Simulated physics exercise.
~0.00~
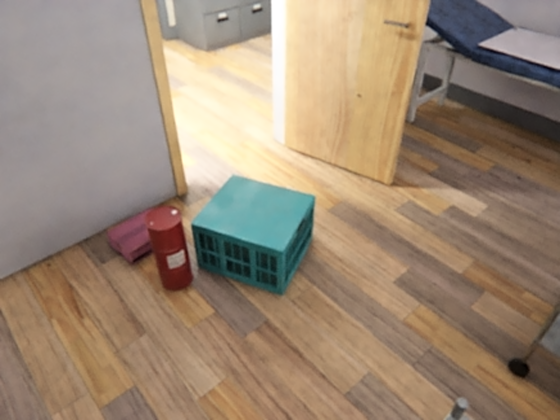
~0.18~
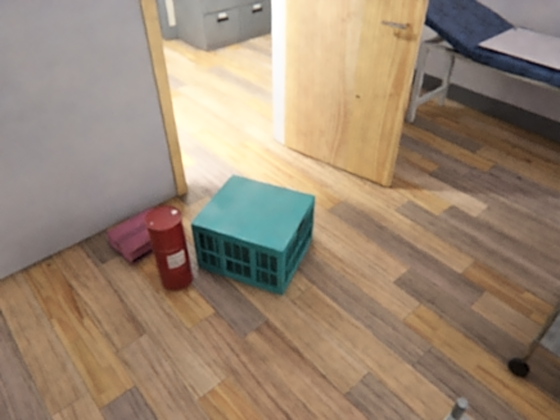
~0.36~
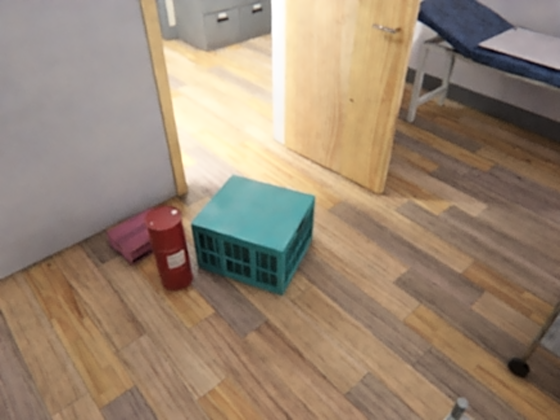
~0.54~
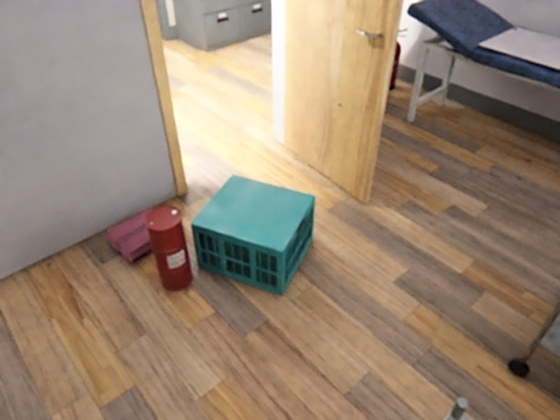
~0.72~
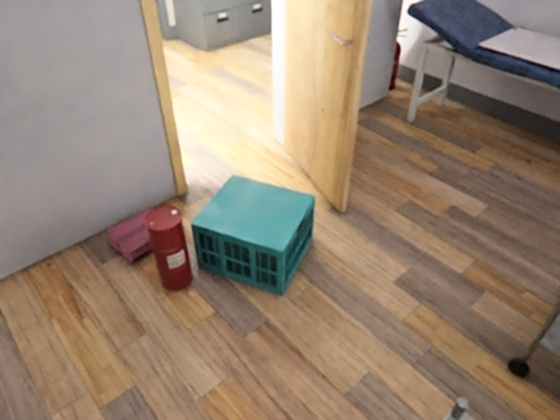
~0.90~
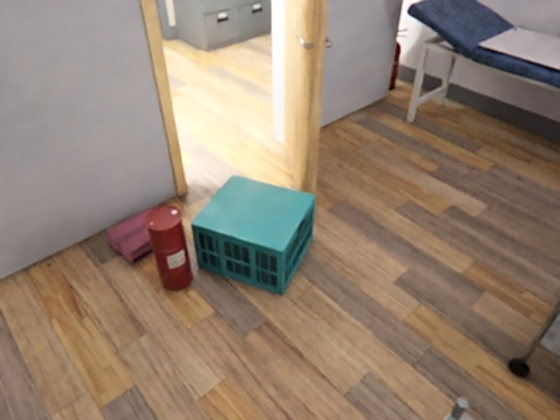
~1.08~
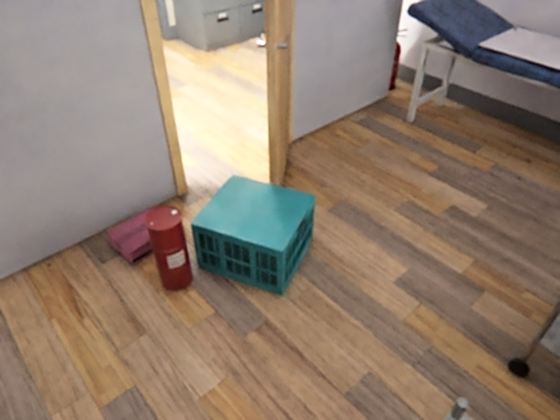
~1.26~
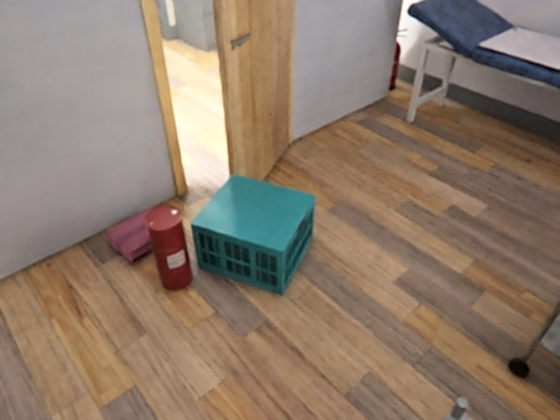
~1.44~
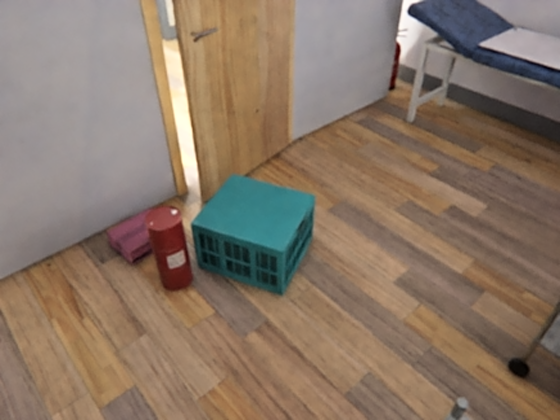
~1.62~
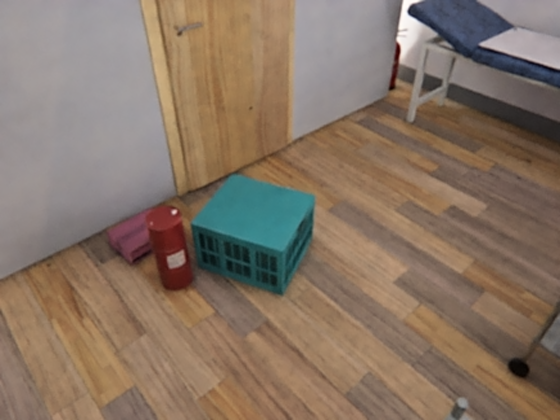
Wooden door swinging slowly from wide open to fully shut, just clearing a turquoise crate beside a red canister and pink parcel.
